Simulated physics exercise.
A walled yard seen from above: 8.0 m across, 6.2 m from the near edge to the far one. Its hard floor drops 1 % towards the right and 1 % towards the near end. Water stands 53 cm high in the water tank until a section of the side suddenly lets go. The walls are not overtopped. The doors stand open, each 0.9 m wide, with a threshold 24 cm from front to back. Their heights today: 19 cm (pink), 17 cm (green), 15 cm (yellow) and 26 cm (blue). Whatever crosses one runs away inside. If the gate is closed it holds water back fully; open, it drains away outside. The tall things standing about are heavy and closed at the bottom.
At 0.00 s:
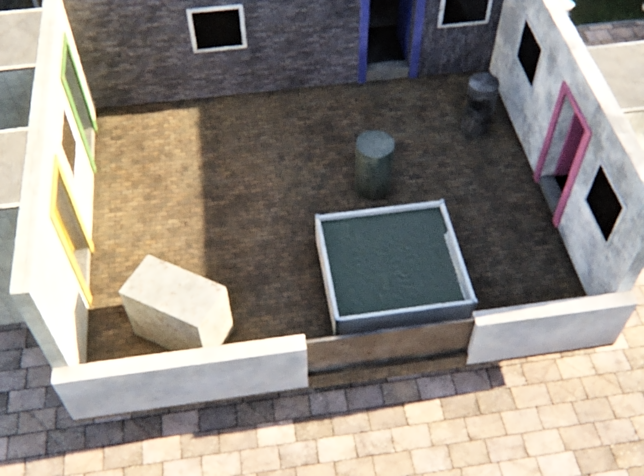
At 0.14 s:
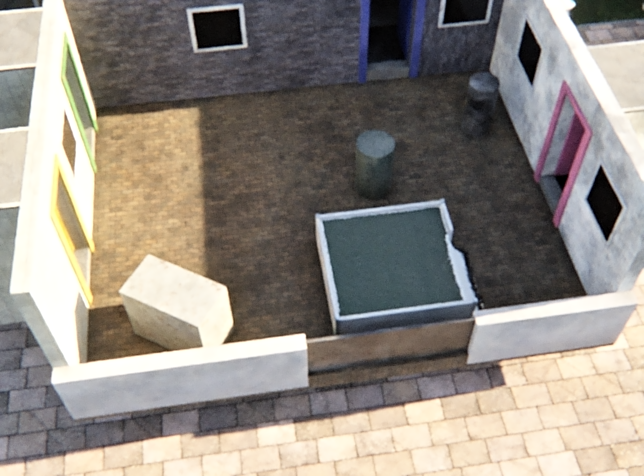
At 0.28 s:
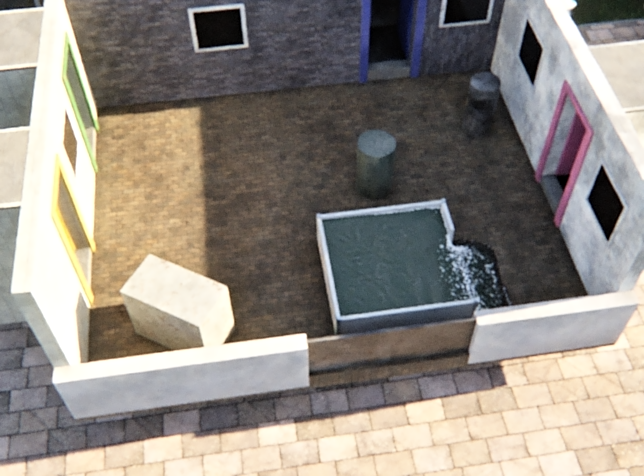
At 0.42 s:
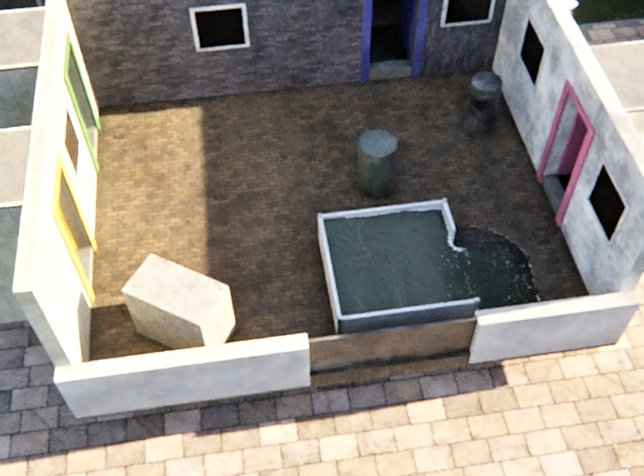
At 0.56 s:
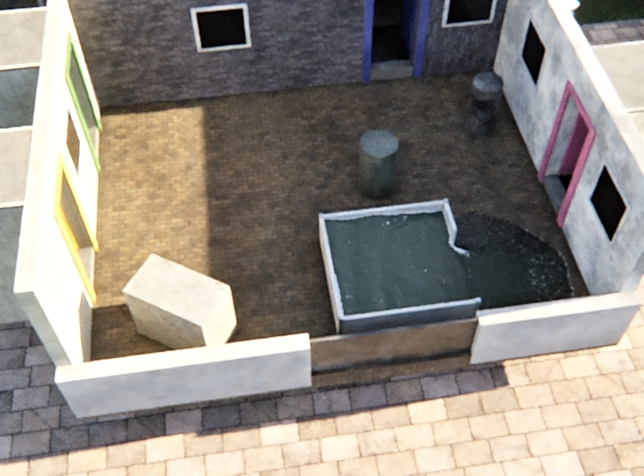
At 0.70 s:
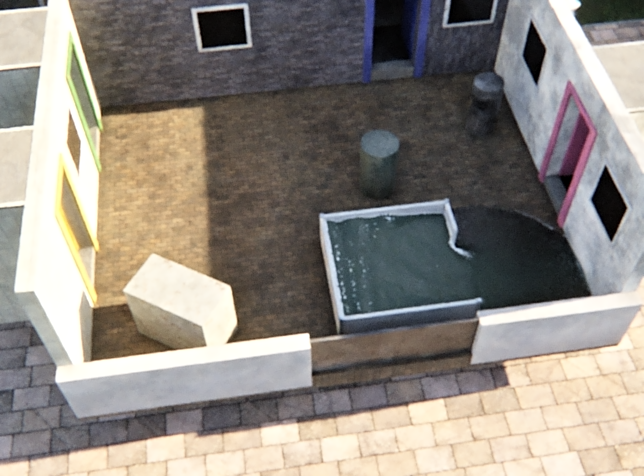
Water pours through a gap in the right side of a white-rimmed tank in a walled yard, foaming at first, then spreading as a dark sheet across the brown paving towards the right wall with its pink-framed doorway.
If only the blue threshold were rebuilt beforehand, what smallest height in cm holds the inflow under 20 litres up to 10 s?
Close to 7.5 cm is just enough.
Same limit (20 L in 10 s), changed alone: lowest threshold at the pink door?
About 11.5 cm at pink.
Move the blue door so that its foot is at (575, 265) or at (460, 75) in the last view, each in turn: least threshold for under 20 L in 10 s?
Roughly 31 and 10.5 cm.
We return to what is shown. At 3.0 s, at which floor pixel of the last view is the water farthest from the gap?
Around (495, 77).
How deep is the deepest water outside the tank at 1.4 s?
Up to some 52 cm.
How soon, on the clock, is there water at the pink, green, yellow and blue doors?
Pink 1.1 s, green 7.5 s, yellow 9.5 s, blue 4.0 s.
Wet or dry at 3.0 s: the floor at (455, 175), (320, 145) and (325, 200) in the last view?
In turn: Flooded, still dry, dry.
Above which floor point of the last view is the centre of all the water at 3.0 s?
Around (477, 262).
After 1.4 s water covers 10 % of the floor, deepest (52 cm) near (600, 325); it has not reached the blue door.
After 3.0 s water covers 25 % of the floor, deepest (32 cm) near (596, 315); it has not reached the blue door.
After 10.0 s water covers 90 % of the floor, deepest (10 cm) near (397, 174); 6 cm at the blue door, 0 litres in over its 26 cm threshold.
At the blue door as built, the water arrived by 4.0 s and peaked near 13 cm at 4.4 s.
With a threshold of 6.5 cm, 32 litres would have come in within the 10 s; with 9 cm, 11 litres. So under 20 litres takes about 7.5 cm.
